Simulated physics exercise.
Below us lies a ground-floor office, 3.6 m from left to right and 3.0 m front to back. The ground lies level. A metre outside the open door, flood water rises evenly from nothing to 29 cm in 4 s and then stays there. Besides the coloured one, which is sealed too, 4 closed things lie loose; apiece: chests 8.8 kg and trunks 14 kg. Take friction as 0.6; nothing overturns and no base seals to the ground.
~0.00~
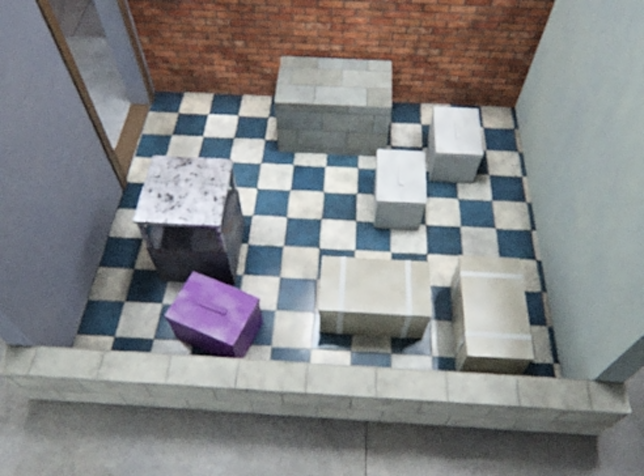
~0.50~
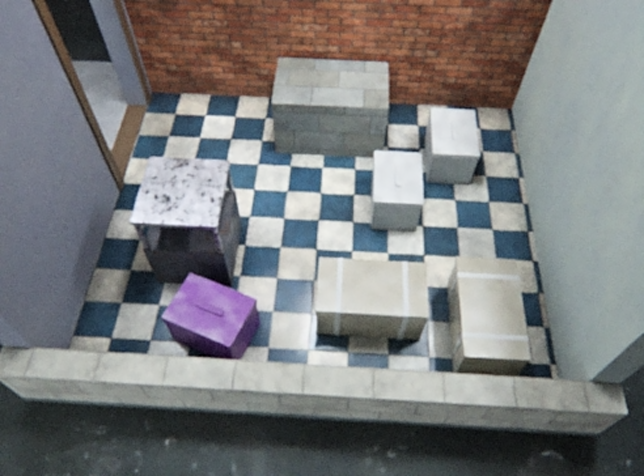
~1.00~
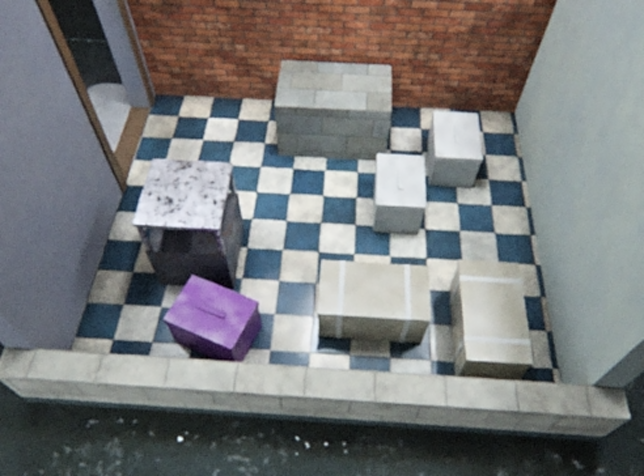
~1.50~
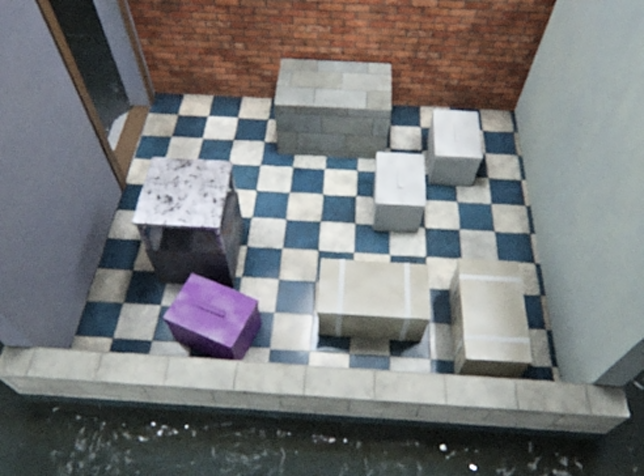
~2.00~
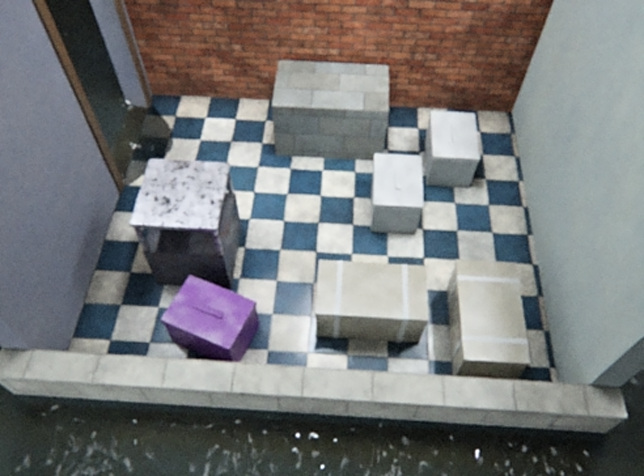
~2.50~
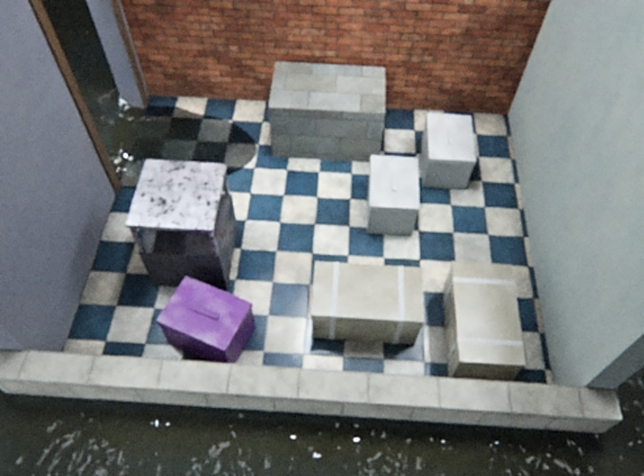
In this clip, a purple box and several other blocks sit still on a checkered floor inside a walled room while dark water spreads over the ground outside, then enters through the doorway at left and covers the nearby tiles.
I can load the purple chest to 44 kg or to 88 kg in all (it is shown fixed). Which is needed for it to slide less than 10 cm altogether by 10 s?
For it, the lower weight is enough.
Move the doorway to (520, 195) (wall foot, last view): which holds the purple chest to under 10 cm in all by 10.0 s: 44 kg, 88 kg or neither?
Then only the larger load is enough.
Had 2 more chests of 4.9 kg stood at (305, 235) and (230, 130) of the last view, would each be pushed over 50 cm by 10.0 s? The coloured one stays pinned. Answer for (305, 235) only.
Answer: More.
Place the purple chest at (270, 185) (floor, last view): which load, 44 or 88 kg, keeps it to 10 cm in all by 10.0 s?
Only the larger holds.
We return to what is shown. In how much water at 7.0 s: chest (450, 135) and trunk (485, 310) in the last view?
About 7 and 18 cm.
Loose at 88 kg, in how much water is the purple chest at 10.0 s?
Roughly 13 cm.
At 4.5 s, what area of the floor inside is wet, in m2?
About 5.5 m2.
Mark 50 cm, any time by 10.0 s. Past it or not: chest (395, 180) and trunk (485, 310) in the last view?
In turn: More, short of it.
After 3.5 s the purple chest would be 0 cm from its start with 44 kg and 0 cm from its start with 88 kg; 0 cm of water round it then.
After 4.5 s the purple chest would be 0 cm from its start with 44 kg and 0 cm from its start with 88 kg; 0 cm of water round it then.
After 7.0 s the purple chest would be 0 cm from its start with 44 kg and 0 cm from its start with 88 kg; 5 cm of water round it then.
After 10.0 s the purple chest would be 0 cm from its start with 44 kg and 0 cm from its start with 88 kg; 13 cm of water round it then.
